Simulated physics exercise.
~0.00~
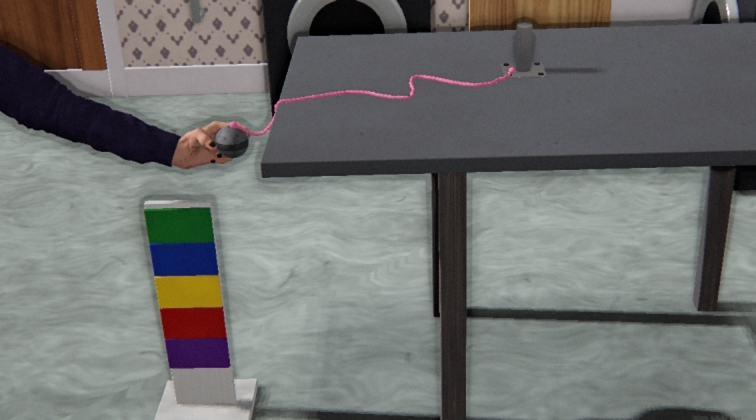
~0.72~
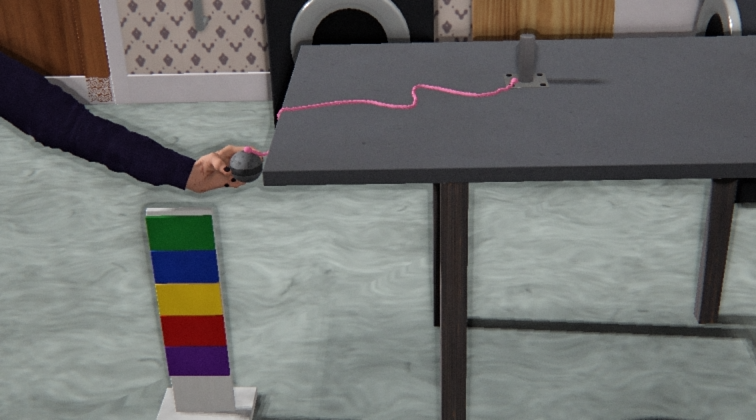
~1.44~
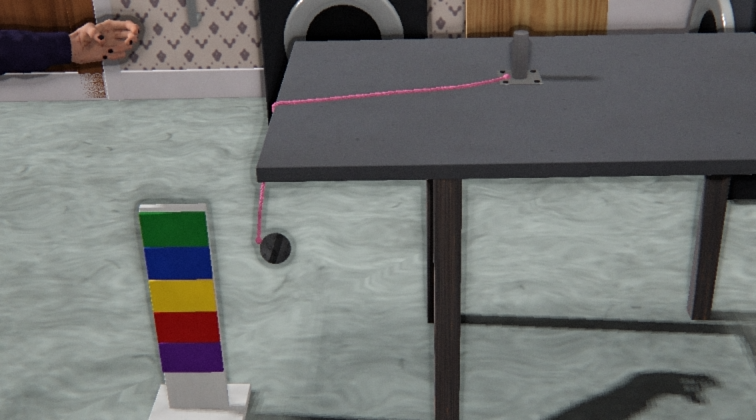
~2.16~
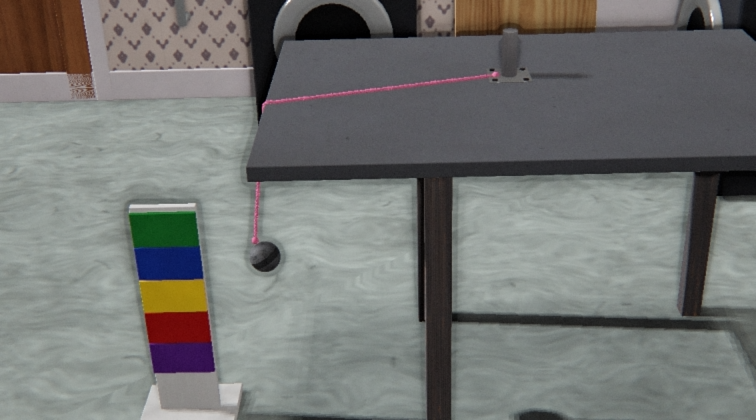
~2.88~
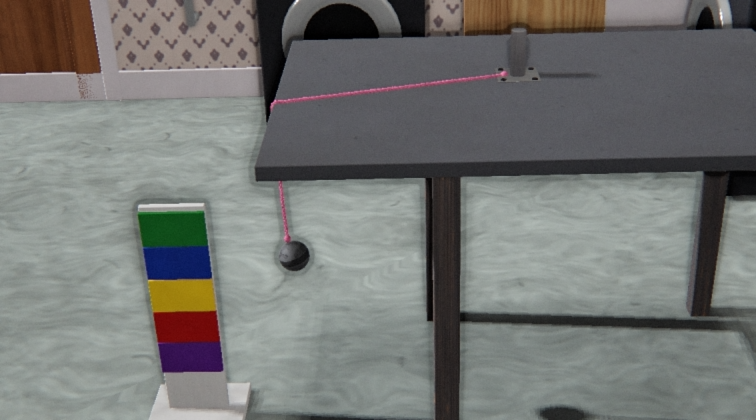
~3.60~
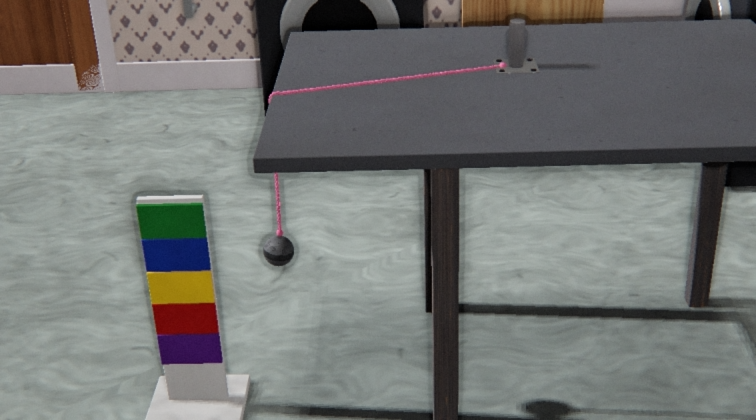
In a room with a pale marbled floor and patterned wall, a dark grey table is seen from slightly above in a gently swaying view. A pink lace runs from a small grey post on the tabletop to a grey ball held by a hand at the left edge, beside an upright scale of green, blue, yellow, red and purple bands. The hand lowers the ball slightly toward the table, then lets go and draws back. The ball drops below the edge and the lace pulls straight. It swings a little from side to side, finally hanging with its centre level with the blue band.
